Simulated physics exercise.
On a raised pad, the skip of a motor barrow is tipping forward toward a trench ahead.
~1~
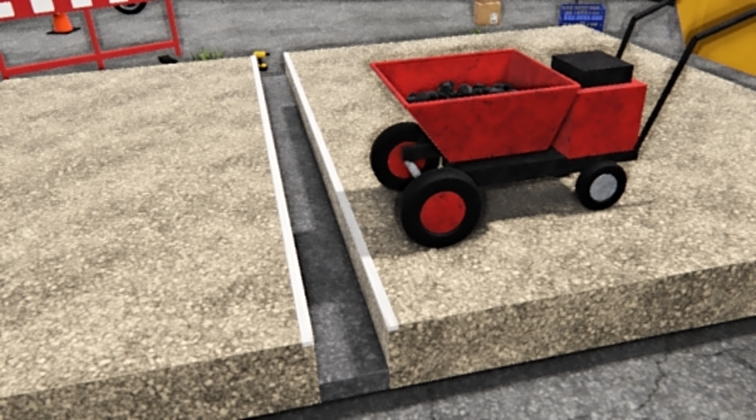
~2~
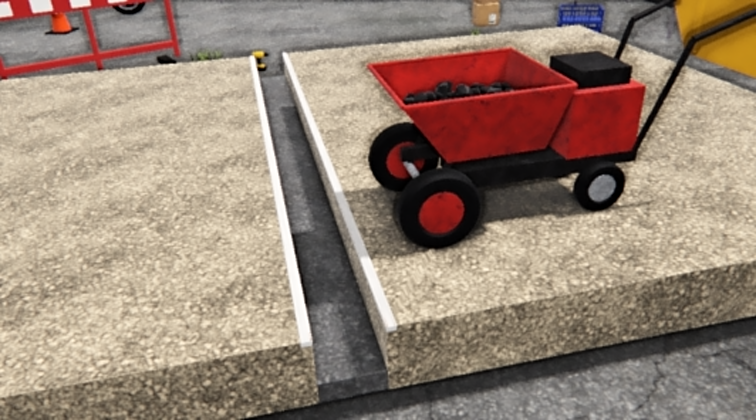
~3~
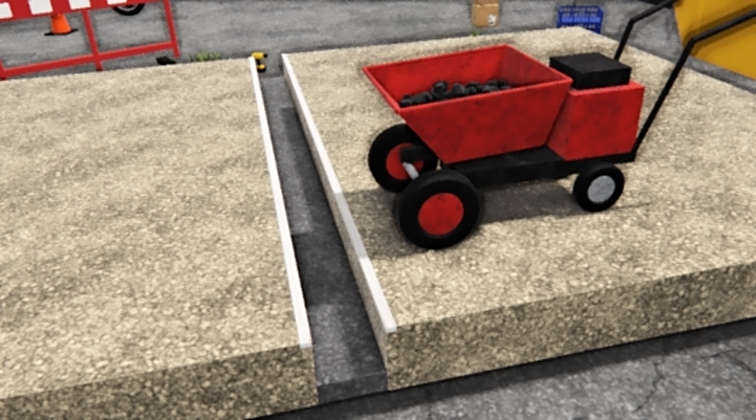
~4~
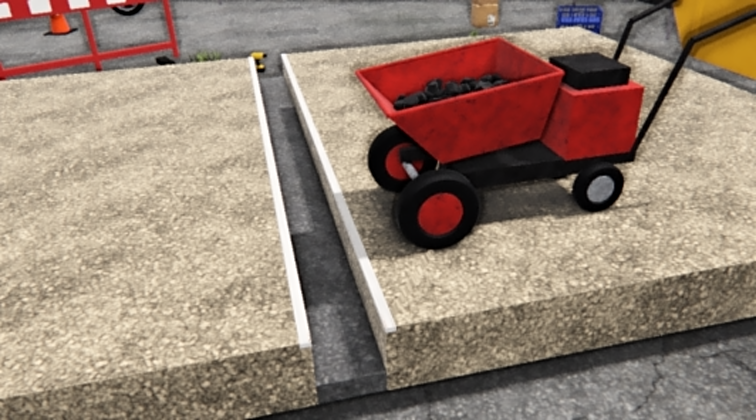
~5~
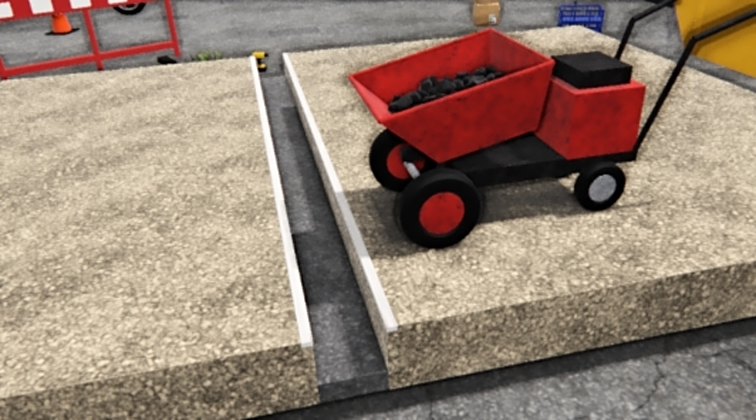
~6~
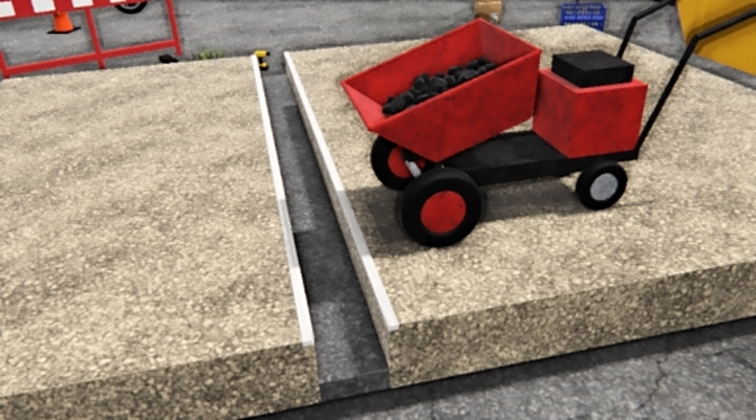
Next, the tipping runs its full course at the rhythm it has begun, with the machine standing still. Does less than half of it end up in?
No, over half goes in.
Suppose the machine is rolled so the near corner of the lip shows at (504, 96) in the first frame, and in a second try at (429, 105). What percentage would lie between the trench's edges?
40 per cent, then 90 per cent.
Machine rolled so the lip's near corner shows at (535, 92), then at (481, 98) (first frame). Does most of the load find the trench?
Note: Stop one, a minority share; stop two, a majority share.
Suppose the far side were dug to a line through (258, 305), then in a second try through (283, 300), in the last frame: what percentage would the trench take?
Estimated share: Try 1 approx. 100 in a hundred, try 2 approx. 90 in a hundred.
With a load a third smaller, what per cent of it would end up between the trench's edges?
Roughly 70 %.
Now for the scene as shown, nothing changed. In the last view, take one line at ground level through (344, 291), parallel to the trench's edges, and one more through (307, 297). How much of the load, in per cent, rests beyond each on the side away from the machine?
Estimate, first then second: 80 %, 30 %.
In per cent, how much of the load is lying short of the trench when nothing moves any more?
It works out to close to 0 per cent.
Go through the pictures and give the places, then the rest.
In the first frame, lip of the skip (407, 107), level; top of the load (460, 103), lumps of coal; first edge of the trench (377, 285); far edge (299, 298), the trench under half as wide as the skip, and about as deep as wide.
In the second frame, lip of the skip (404, 108), level; top of the load (458, 103).
In the third frame, lip of the skip (398, 112), tipped barely; top of the load (480, 101).
In the fourth frame, lip of the skip (389, 116), tipped a little; top of the load (474, 97).
In the fifth frame, lip of the skip (380, 122), tipped a little; top of the load (468, 92).
In the sixth frame, lip of the skip (371, 129), tipped clearly; top of the load (481, 75); first edge of the trench (377, 284); far edge (300, 297).
Just after the last frame, skip tipped steeply; every one in the skip.
A moment on, skip tipped right over; almost all in the skip; about a tenth in or heaped over the trench; just a few beyond it.
Further on, skip tipped right over; roughly a quarter in the skip; roughly half in or heaped over the trench; roughly a third beyond it.
When it is over, skip tipped right over; roughly two thirds in or heaped over the trench; roughly a third beyond it.
